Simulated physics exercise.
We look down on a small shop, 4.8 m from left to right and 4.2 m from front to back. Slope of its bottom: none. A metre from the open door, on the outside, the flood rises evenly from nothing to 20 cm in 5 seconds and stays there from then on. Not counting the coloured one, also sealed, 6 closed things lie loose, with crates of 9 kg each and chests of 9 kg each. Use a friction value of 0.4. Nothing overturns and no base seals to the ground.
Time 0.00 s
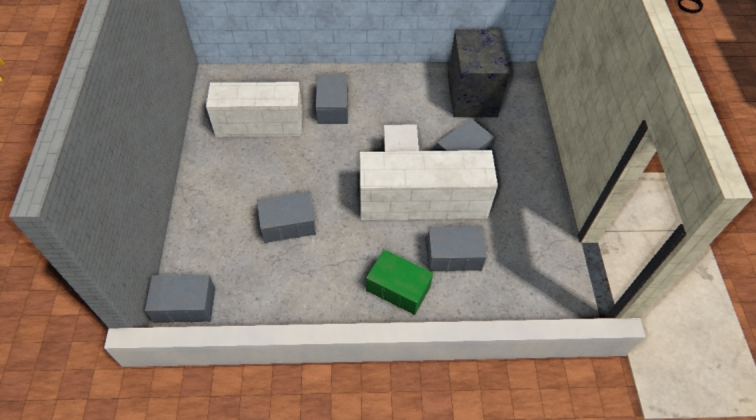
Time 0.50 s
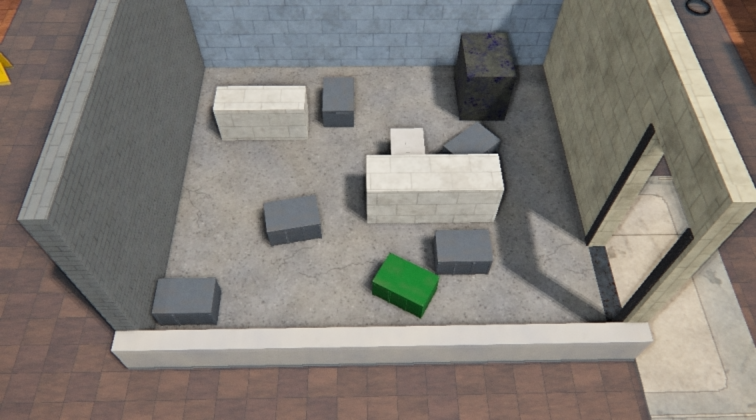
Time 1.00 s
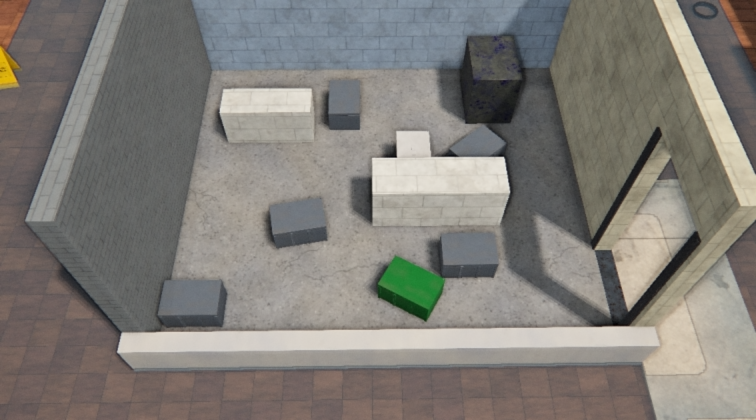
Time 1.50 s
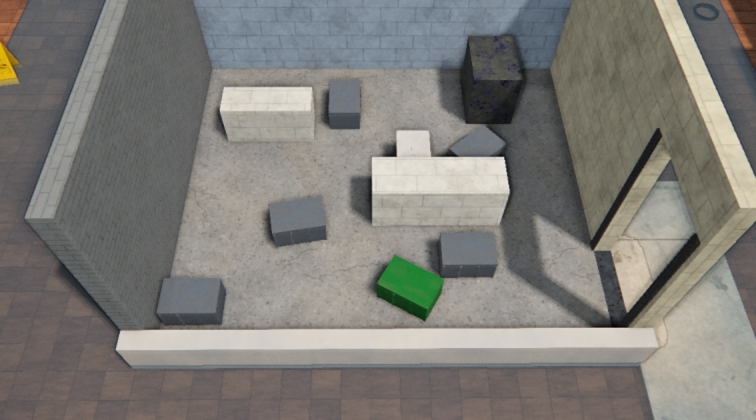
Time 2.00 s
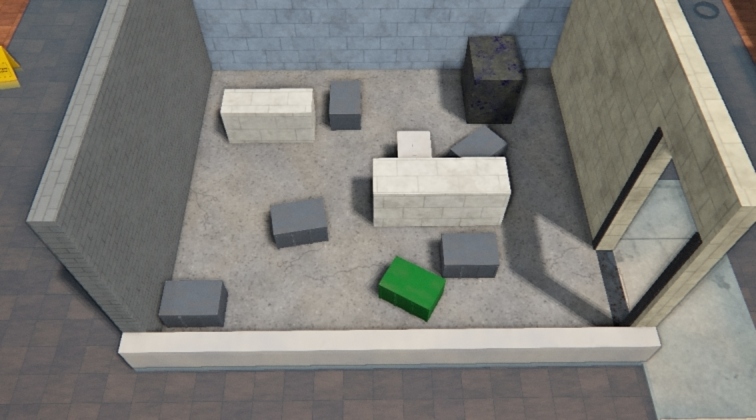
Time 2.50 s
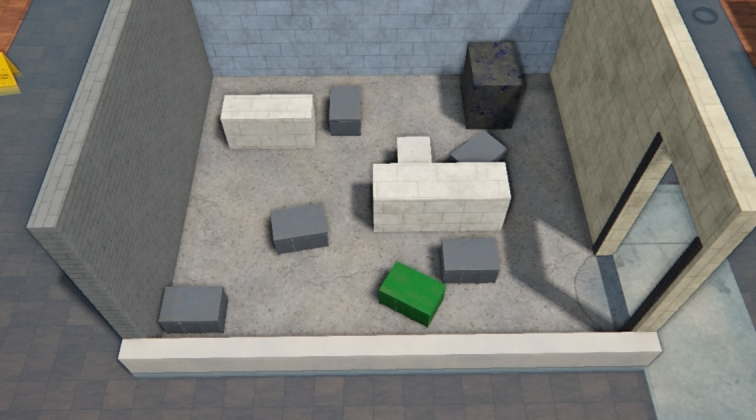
At the start, a green crate sits among grey and pale blocks on the dry floor of a small roofless shop, with an open doorway at right. The view shifts slightly while the paving outside darkens, and finally a small patch of water appears just inside the doorway; the blocks stay still.
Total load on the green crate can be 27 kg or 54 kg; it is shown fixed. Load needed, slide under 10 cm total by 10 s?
I reckon the answer is the heavier of the two.
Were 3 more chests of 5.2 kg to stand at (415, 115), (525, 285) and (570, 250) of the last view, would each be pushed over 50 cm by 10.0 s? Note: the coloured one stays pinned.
One by one: Not far enough, too far and too far.
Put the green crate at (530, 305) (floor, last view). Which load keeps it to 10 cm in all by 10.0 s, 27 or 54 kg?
It turns out that the heavier alone succeeds.
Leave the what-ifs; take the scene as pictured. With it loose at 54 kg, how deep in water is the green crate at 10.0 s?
About 9 cm.
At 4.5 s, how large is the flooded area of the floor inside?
Wet: Near 3.0 m2.
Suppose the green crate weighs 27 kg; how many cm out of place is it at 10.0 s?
About 80 cm.
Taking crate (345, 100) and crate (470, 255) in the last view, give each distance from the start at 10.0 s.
0 cm and 350 cm respectively.
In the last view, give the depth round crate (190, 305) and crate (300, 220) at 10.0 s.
First roughly 10 cm, second roughly 5 cm.
After 3.5 s the green crate would be 0 cm from its start with 27 kg and 0 cm from its start with 54 kg; 0 cm of water round it then.
After 4.5 s the green crate would be 0 cm from its start with 27 kg and 0 cm from its start with 54 kg; 2 cm of water round it then.
After 7.0 s the green crate would be 16 cm from its start with 27 kg and 0 cm from its start with 54 kg; 7 cm of water round it then.
After 10.0 s the green crate would be 82 cm from its start with 27 kg and 0 cm from its start with 54 kg; 9 cm of water round it then.
